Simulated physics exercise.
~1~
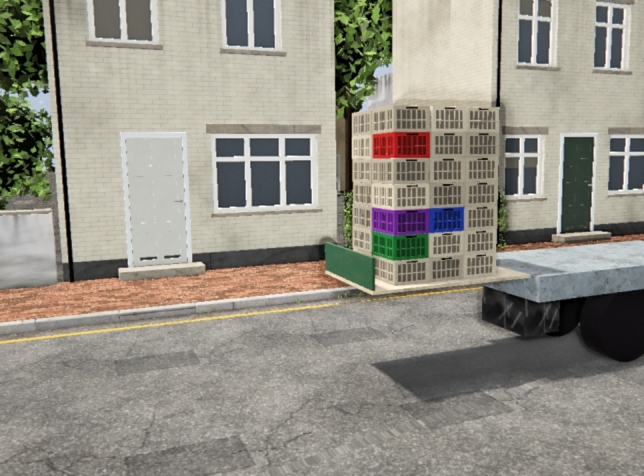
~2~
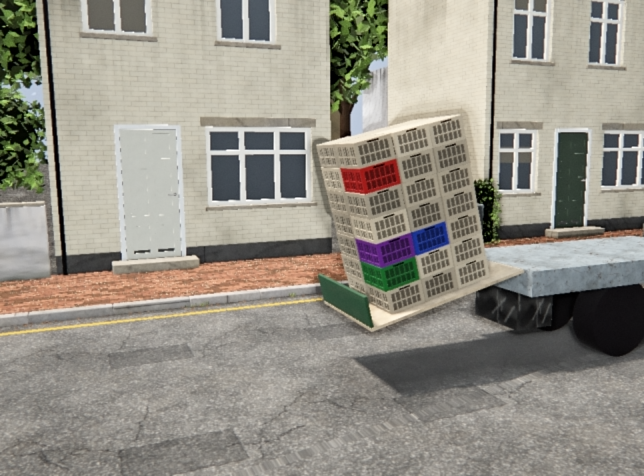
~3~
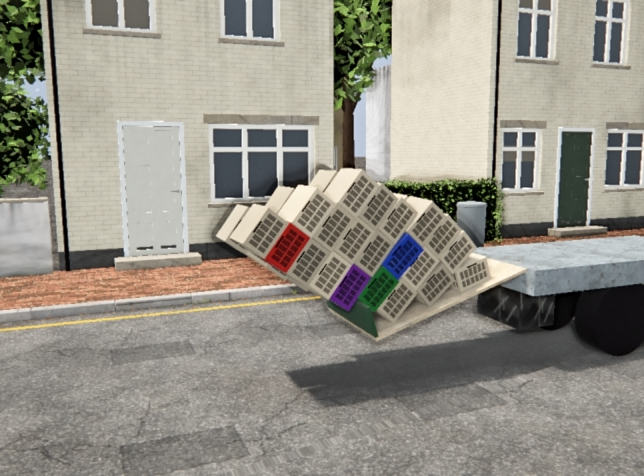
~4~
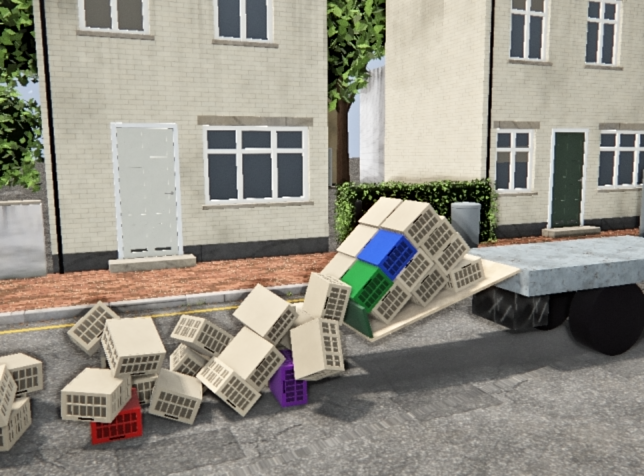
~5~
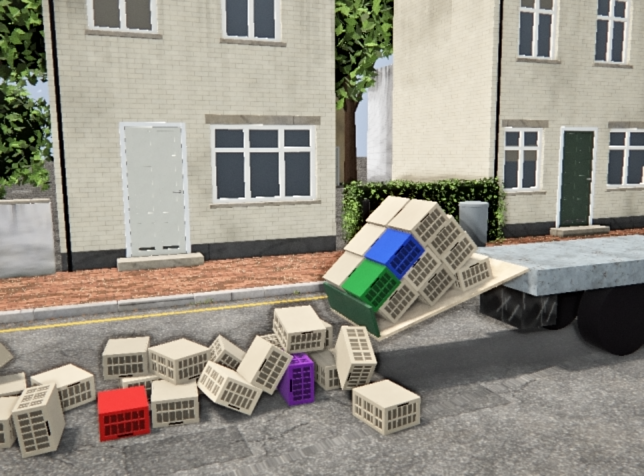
Stacked crates tilting on a drooping flatbed flap, many toppling left onto the road while green and blue crates stay aboard.
